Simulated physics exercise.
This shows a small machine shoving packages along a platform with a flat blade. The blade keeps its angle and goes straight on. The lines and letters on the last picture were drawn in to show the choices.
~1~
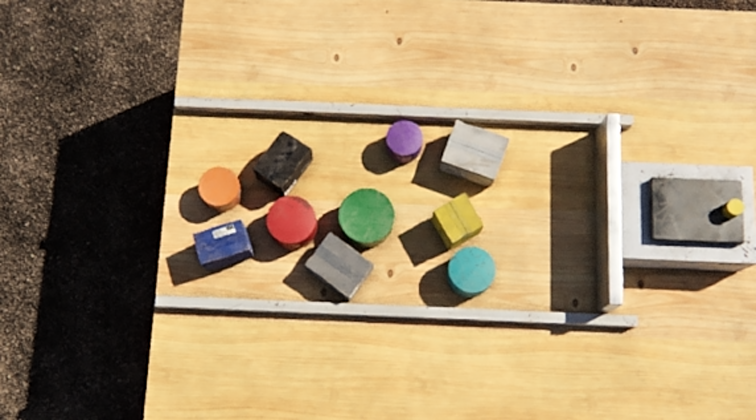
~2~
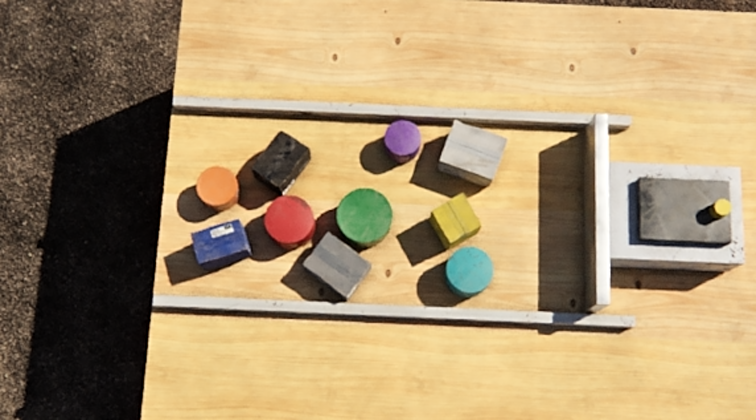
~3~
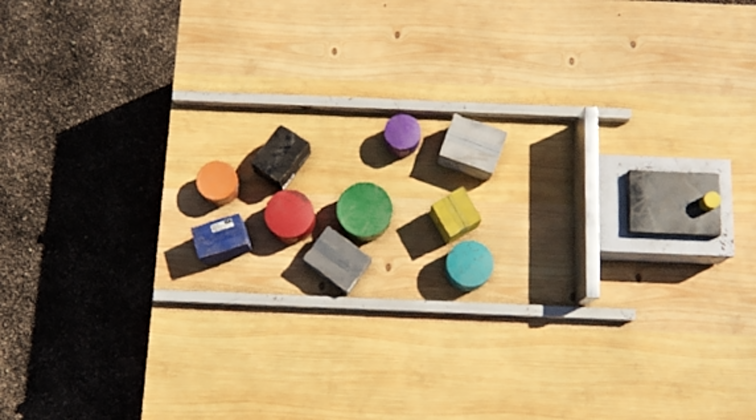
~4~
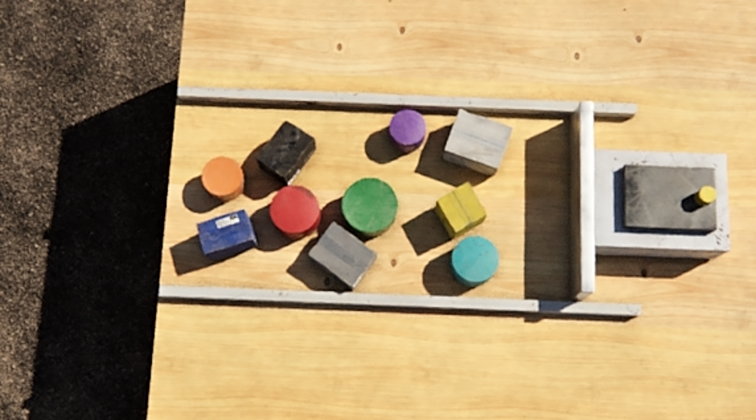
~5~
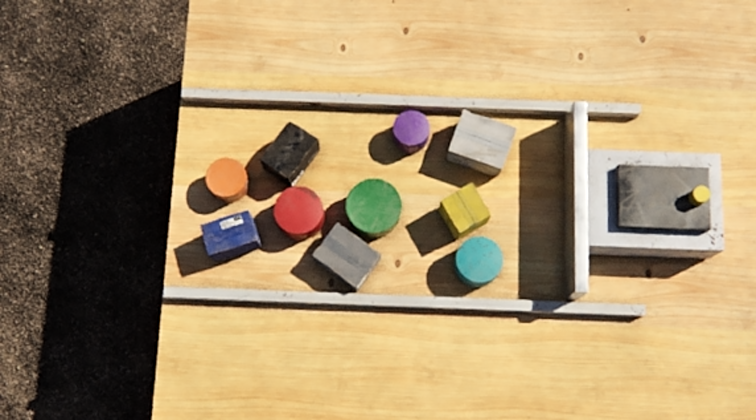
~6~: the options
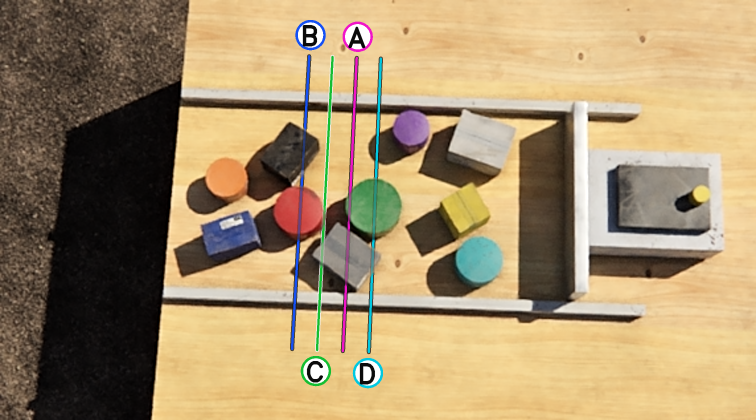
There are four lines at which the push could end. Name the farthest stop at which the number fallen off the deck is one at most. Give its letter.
The farthest such stop is B.
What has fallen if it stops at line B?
The orange pail goes over.
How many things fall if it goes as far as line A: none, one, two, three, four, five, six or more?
The count is none.
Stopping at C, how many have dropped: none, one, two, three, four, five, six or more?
In all, none.
On the copy, A at (350, 199); B at (301, 197); C at (325, 198); D at (375, 200).
On B. First, robot (555, 194); purple canister (397, 132); turquoise canister (446, 261).
Then, robot (455, 190); blue box (218, 242); red canister (257, 211).
Finally, robot (378, 187); orange pail over the edge; blue box (177, 259); one fallen.
By contrast, A is within the limit but short; C is within the limit but short; D is within the limit but short.
